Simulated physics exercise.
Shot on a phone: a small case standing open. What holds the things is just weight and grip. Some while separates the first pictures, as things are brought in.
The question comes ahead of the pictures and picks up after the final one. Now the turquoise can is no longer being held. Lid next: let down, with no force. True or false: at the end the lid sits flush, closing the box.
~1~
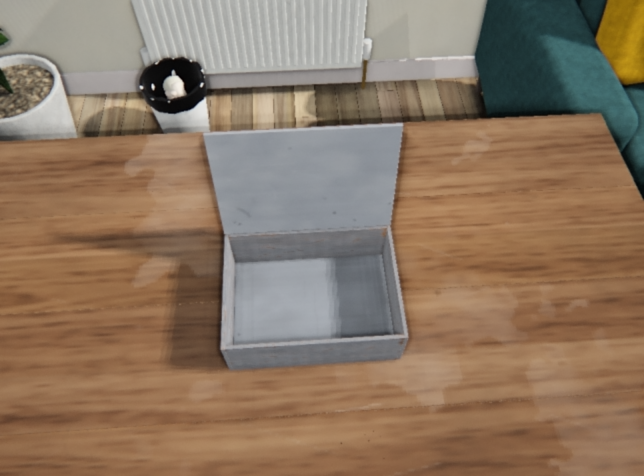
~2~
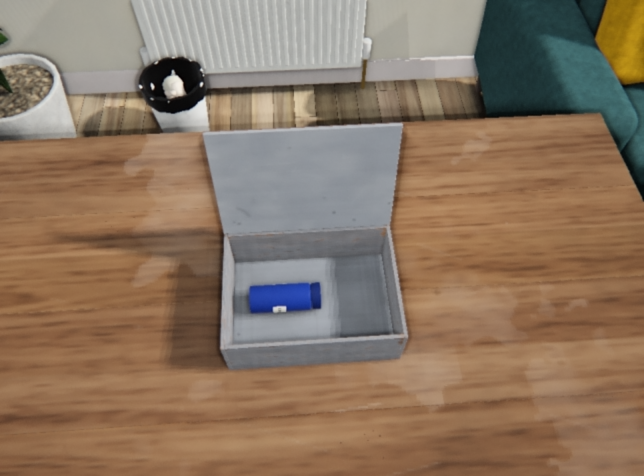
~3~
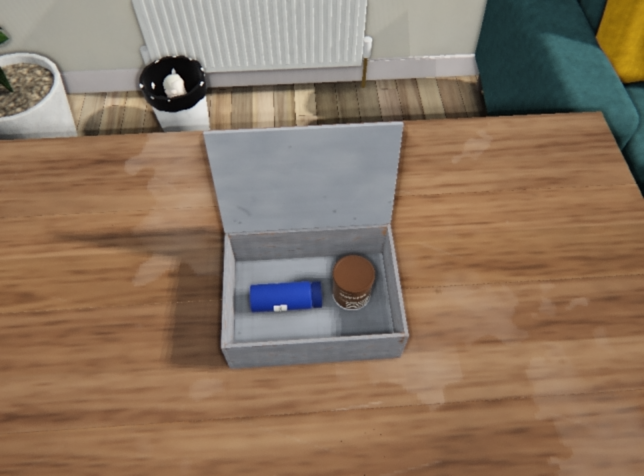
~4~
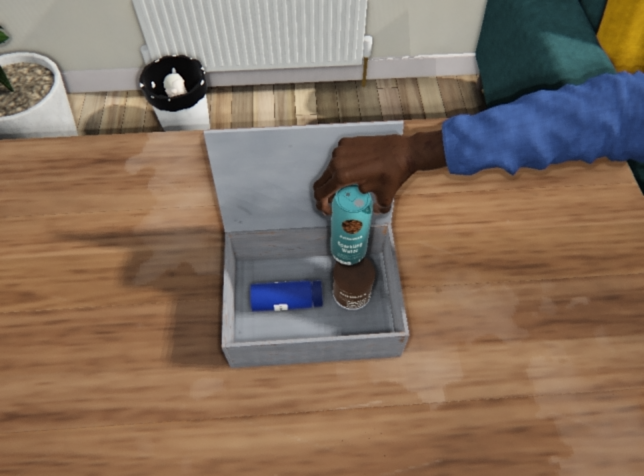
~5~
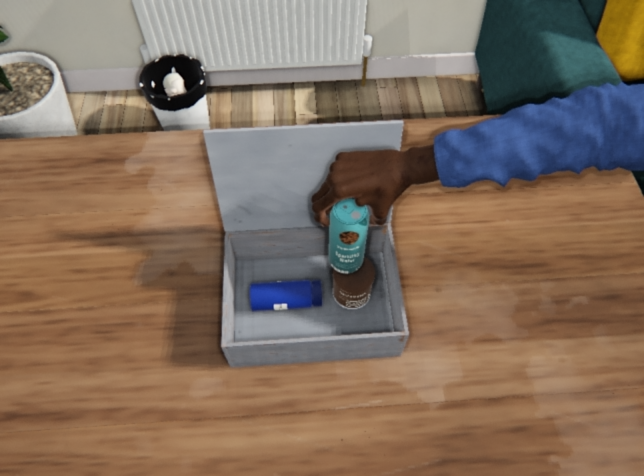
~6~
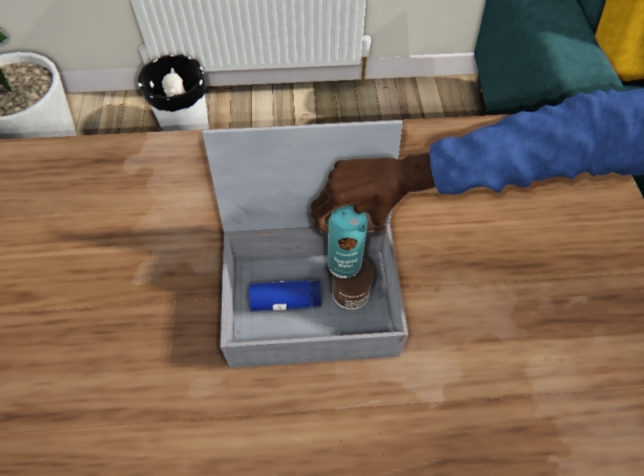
False, a gap remains.
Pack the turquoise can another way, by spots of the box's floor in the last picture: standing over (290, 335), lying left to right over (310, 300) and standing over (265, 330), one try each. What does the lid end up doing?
The lid stays partly open the first time, goes all the way down the second time and stays partly open the third time.
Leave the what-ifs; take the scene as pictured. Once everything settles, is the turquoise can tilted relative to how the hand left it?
As it turns out, the turquoise can changes its angle.
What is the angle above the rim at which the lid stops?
Angle above rim: About 20°.
Then, 1.50 s past the last view, lid 70° above the rim.
Then, 2.00 s past the last view, lid 37° above the rim; turquoise can rocked 49° from its first pose near (350, 283).
Finally, lid 22° above the rim; down or leaning hard in the box, turquoise can; the other 2 still in place. Final places as the last picture's camera would see them, turquoise can near (352, 316).
